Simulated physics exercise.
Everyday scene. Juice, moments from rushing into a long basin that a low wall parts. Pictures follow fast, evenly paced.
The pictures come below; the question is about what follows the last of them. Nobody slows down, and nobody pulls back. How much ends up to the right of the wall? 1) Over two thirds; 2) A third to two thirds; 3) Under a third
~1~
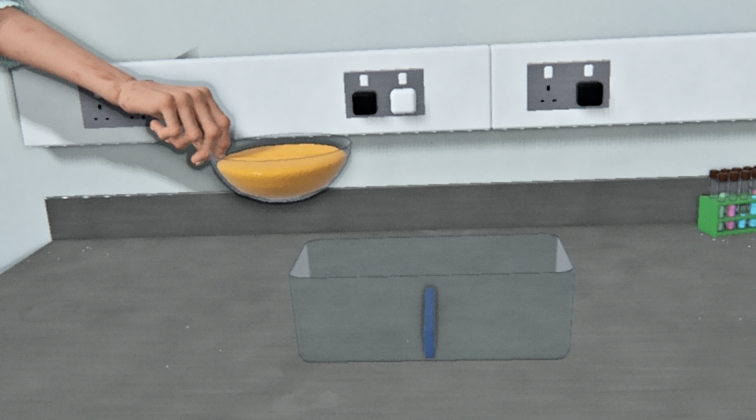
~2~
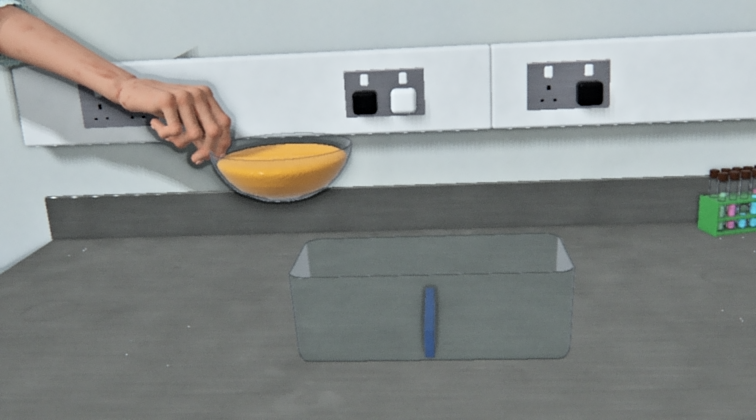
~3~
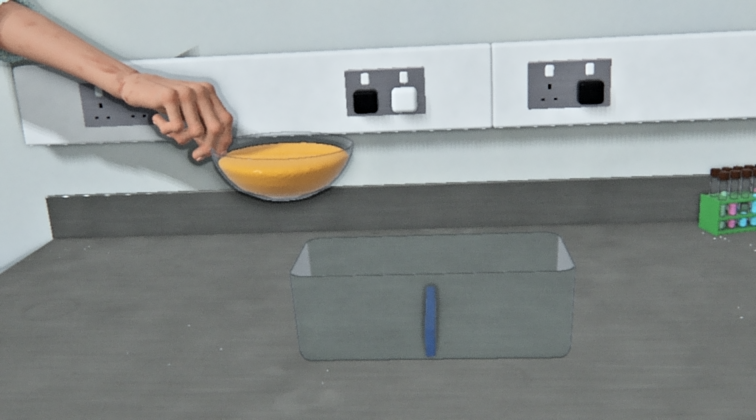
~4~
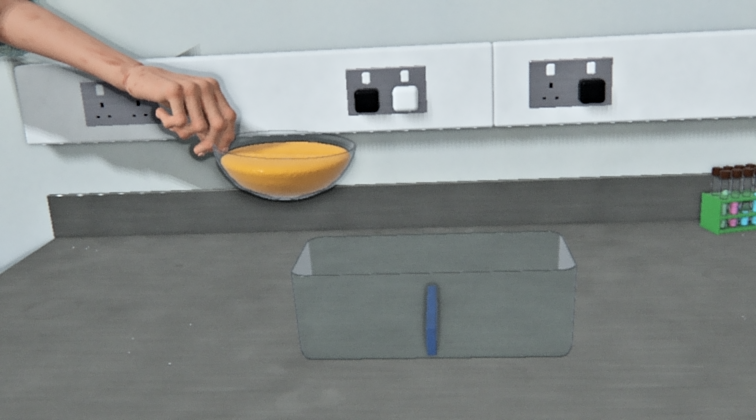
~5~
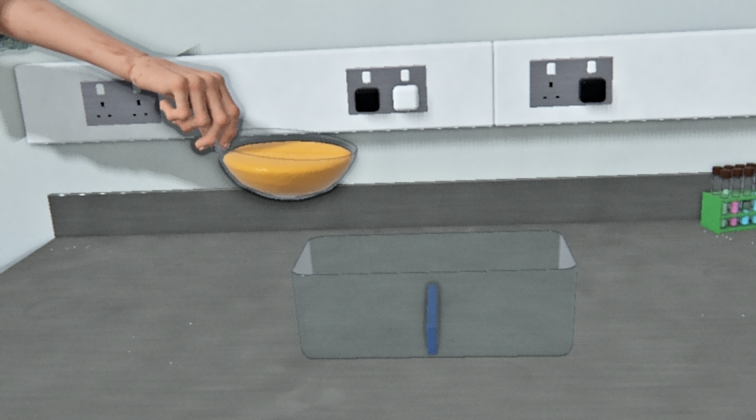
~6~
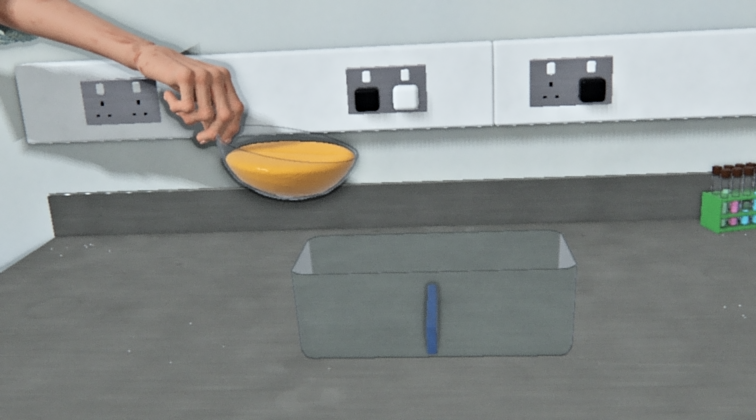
Under a third.
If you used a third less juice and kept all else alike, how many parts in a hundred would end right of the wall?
Roughly 5 in a hundred.
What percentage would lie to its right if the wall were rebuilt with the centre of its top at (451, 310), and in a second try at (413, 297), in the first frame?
About 15 and 25 per cent.
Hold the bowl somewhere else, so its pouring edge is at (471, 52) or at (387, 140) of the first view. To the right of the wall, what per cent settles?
75 %, 60 %.
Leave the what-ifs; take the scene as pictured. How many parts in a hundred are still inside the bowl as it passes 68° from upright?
Around 25 percent remains.
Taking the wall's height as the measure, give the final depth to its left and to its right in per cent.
Left near 70; right near 10.
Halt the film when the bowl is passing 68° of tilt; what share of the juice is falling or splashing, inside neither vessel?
Airborne share: Approx. 35 %.
A moment on, the bowl is tipped part way and 25 per cent is still to pour, 38 is left of the wall and 2 right of it.
Next, the bowl is tipped on its side and 0 per cent is still to pour, 91 is left of the wall and 7 right of it.
Then the bowl is tipped right over and 0 per cent is still to pour, 87 is left of the wall and 12 right of it.
Later the bowl is tipped right over and 0 per cent is still to pour, 87 is left of the wall and 12 right of it.
In the end 87 per cent lies left of the wall, 12 right of it and 1 outside.
